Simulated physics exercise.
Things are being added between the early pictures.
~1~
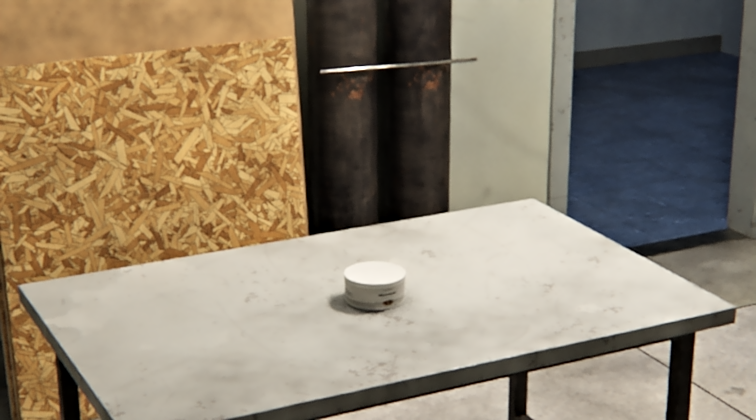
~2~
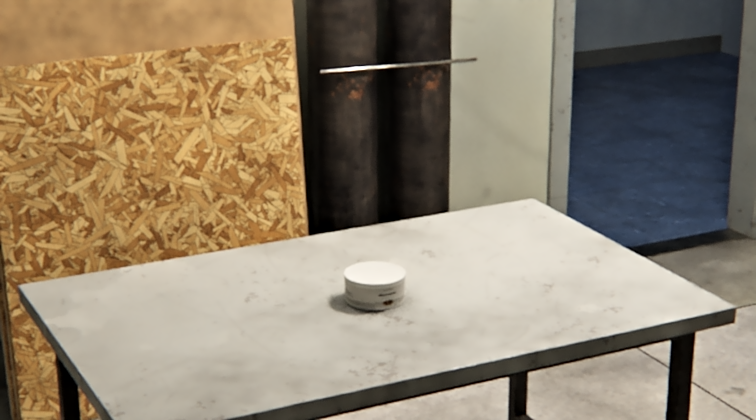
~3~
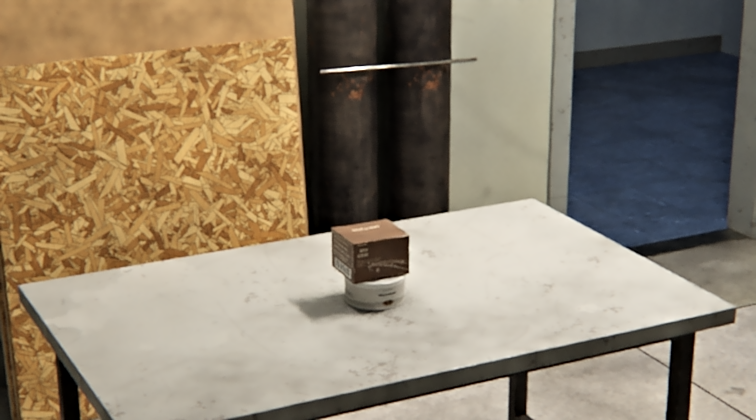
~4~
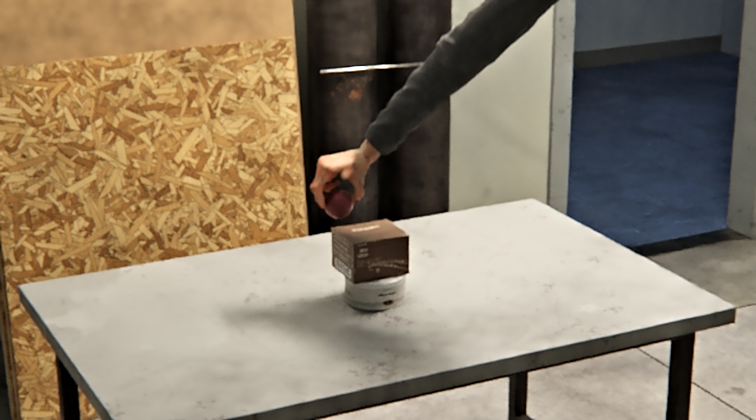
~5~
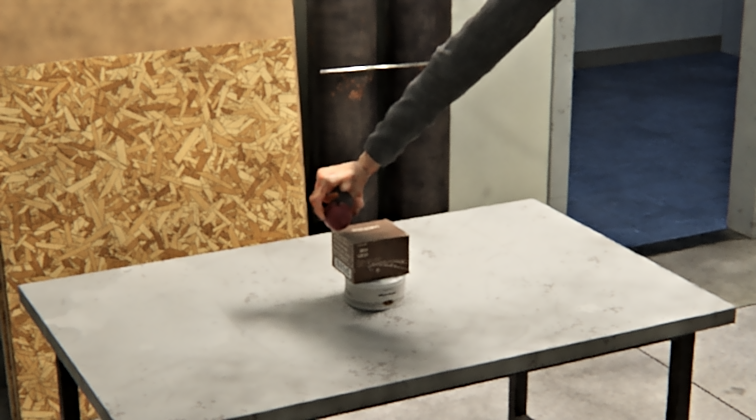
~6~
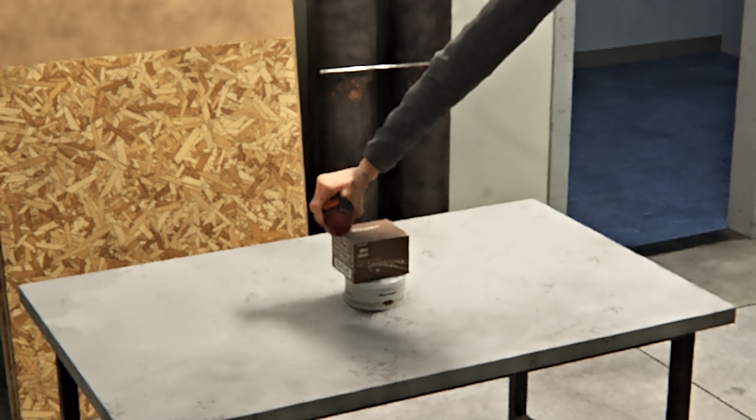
A brown box appears on a white tub, then a hand lowers a red apple onto it.
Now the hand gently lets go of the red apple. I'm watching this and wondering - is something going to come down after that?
Yes, something comes down.
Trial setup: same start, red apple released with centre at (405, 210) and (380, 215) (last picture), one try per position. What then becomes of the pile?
First attempt - it comes down; second attempt - it does not fall.
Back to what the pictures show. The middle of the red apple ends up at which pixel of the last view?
Somewhere around (312, 295) in the last picture.
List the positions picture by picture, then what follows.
In the first frame, the last thing is not in view yet; white tub (375, 286).
In the second frame, the last thing is not in view yet; white tub (375, 286).
In the third frame, the last thing is not in view yet; white tub (375, 286).
The fourth frame shows on its way; red apple (339, 204); white tub (375, 286).
The fifth frame shows on its way; red apple (338, 216); white tub (375, 286).
The sixth frame shows in place under the hand; red apple (338, 222); white tub (375, 286).
Then, 0.40 s past the last view, red apple now fallen.
Then, 0.50 s past the last view, things are still on the move.
Then, 1.60 s past the last view, nothing new.
Finally, fallen, red apple; the other 2 still in place. Final places as the last picture's camera would see them, red apple near (311, 295). The pile comes apart.
